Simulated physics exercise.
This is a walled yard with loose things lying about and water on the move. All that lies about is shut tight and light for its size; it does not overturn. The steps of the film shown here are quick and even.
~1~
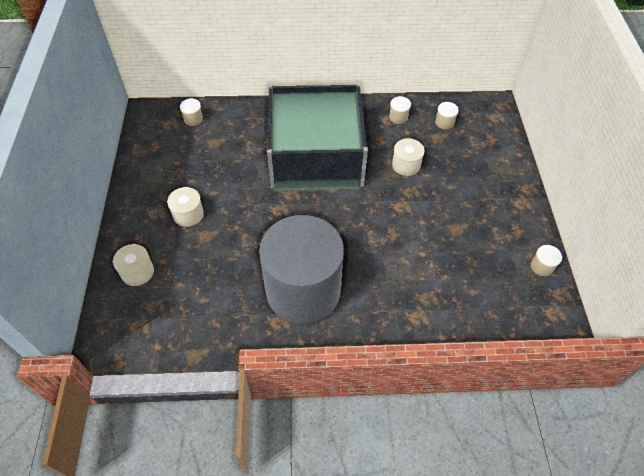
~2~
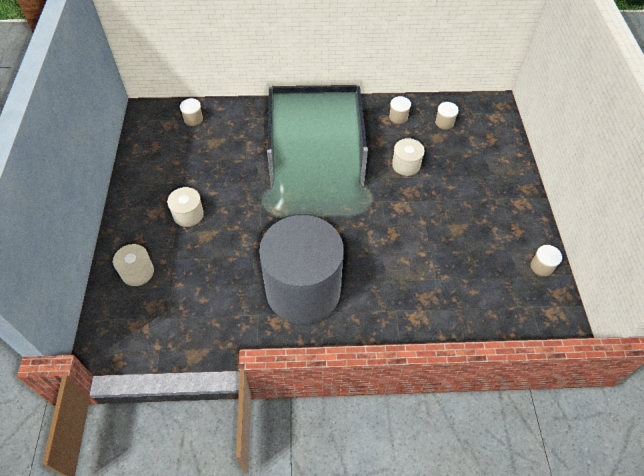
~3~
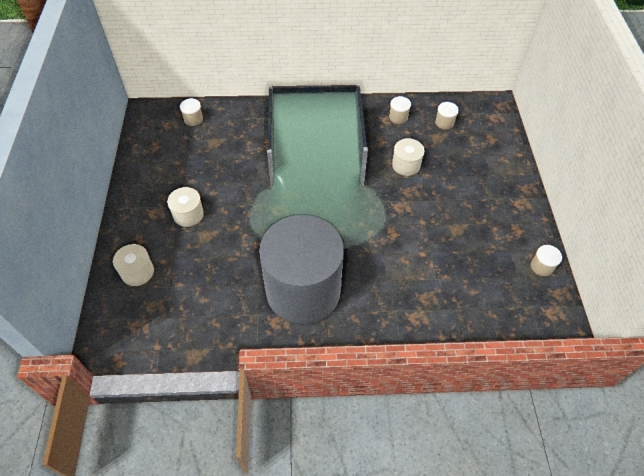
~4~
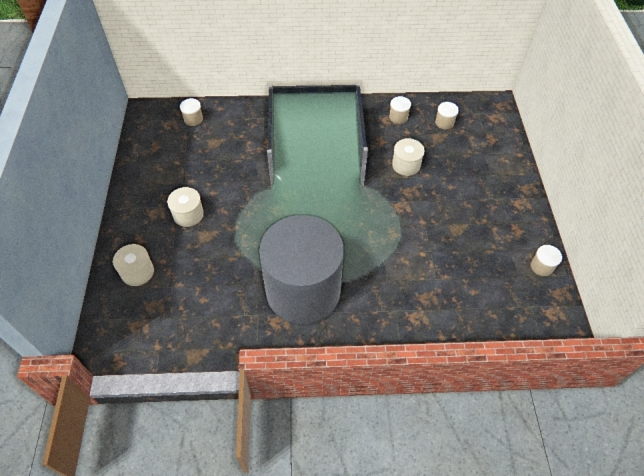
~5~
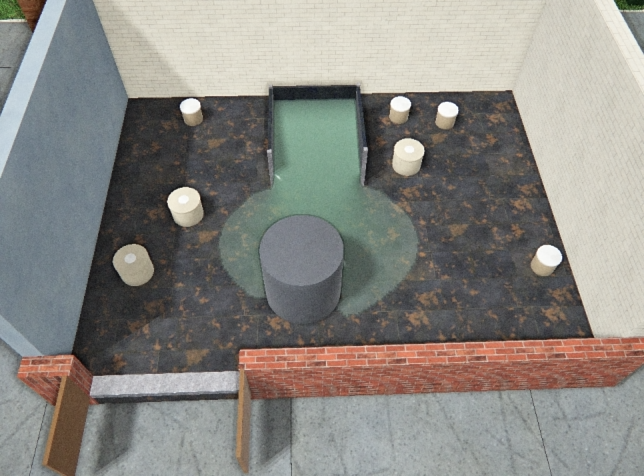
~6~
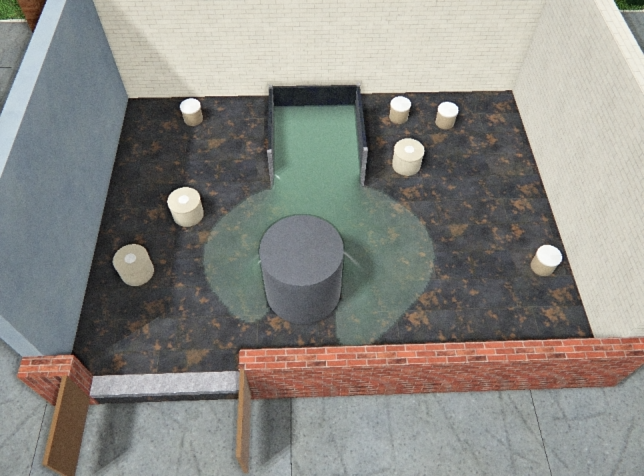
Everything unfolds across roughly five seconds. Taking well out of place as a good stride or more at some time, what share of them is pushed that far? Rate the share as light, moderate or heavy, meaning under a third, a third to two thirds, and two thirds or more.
Light.
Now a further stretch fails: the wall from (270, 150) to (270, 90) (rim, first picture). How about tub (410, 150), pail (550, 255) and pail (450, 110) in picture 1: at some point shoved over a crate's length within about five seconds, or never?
In turn: Under that, less than that, under that.
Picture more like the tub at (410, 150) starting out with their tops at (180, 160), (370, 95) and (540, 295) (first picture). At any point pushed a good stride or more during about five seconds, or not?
Copy one: Barely shifts; copy two: Barely shifts; copy three: Slides well clear.
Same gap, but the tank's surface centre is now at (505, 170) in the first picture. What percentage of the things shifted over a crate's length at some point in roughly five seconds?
About 30 in a hundred.
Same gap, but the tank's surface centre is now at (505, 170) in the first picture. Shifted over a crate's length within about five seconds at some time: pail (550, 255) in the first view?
That one, I'd say: Made it that far.
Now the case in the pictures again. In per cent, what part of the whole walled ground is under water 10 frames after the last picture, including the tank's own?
About 50 in a hundred.
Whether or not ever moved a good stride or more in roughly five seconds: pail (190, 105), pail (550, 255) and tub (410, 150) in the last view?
Per the list: First remained close, second traveled a good way, third remained close.
A moment on, 0 of 7 are well off their spots; 0 afloat.
Next, 0 of 7 are well off their spots; 1 afloat.
Later, 1 of 7 are well off their spots; 1 afloat.
In the end, 1 of 7 are well off their spots, and 1 have been at some point; 1 afloat.
